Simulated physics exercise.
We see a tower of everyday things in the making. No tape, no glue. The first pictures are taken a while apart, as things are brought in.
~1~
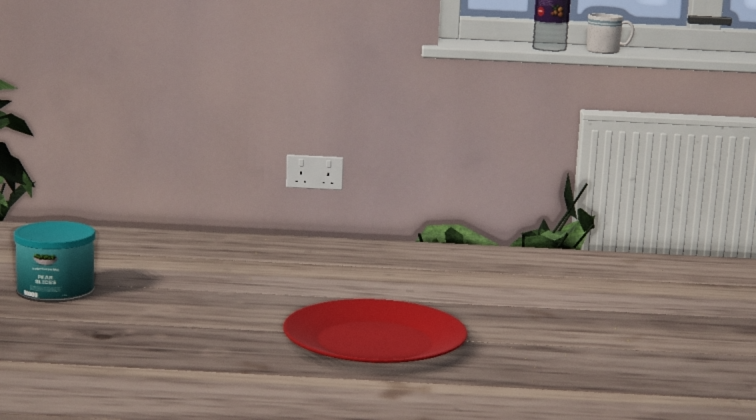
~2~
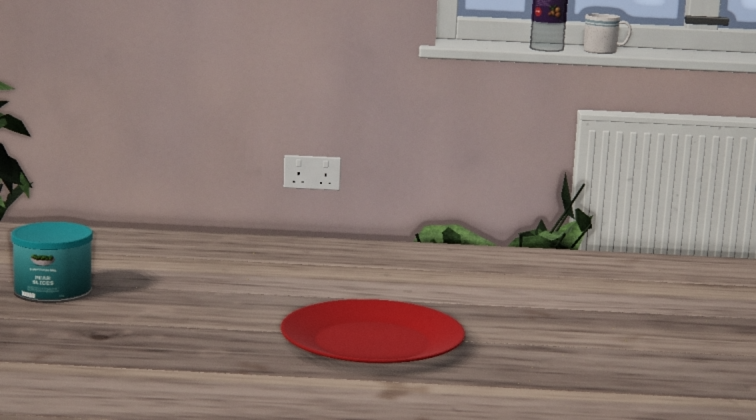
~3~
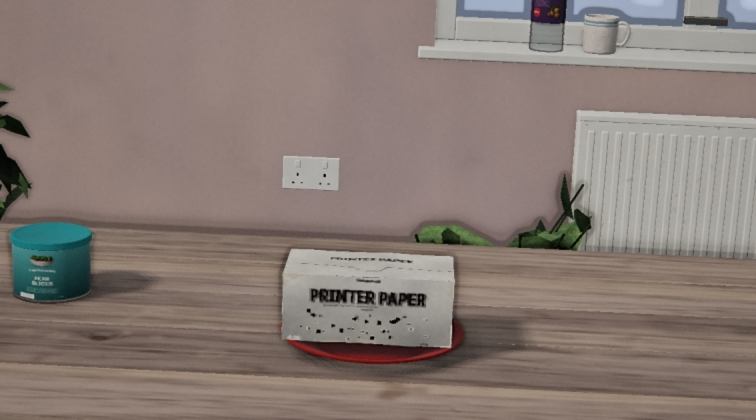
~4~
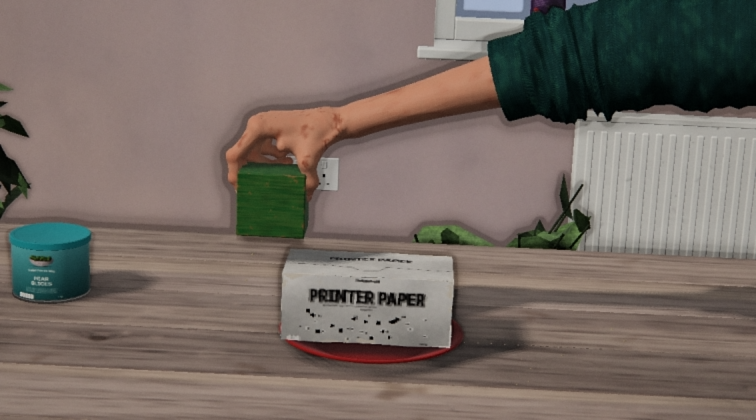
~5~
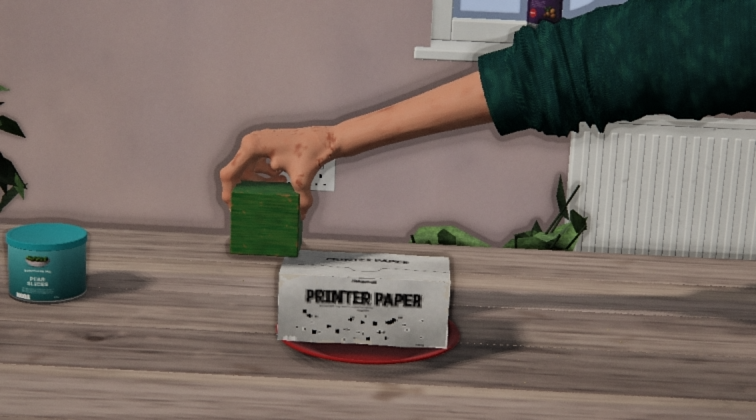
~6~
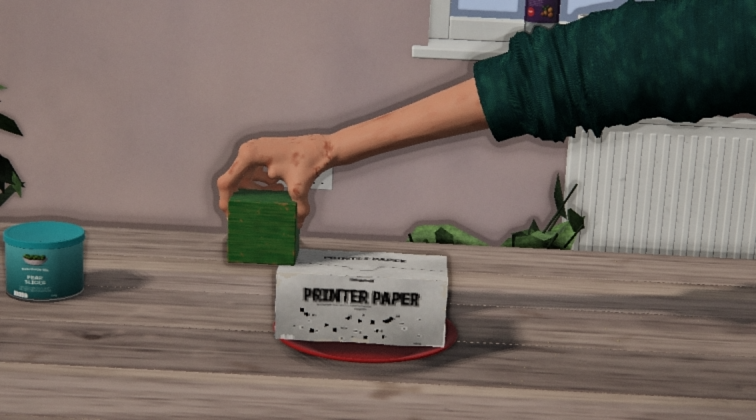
On a wooden table beside a turquoise tub, a red plate sits alone, then a white printer paper box appears on it; a hand from the right lowers a green block to the box's left end, still gripping it.
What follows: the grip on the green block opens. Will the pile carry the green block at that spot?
The pile comes apart.
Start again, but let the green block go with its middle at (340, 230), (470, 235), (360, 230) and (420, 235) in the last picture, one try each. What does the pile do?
First try: It stays up; second try: It comes apart; third try: It holds; fourth try: It keeps its balance.
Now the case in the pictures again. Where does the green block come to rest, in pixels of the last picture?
At about (236, 306).
Then, 0.30 s later than the last frame, green block now fallen.
Then, 0.40 s later than the last frame, things are still on the move.
When it is over, fallen, green block; the other 3 as before. End places, in pixels of the last picture, green block near (236, 306). The pile gives way.
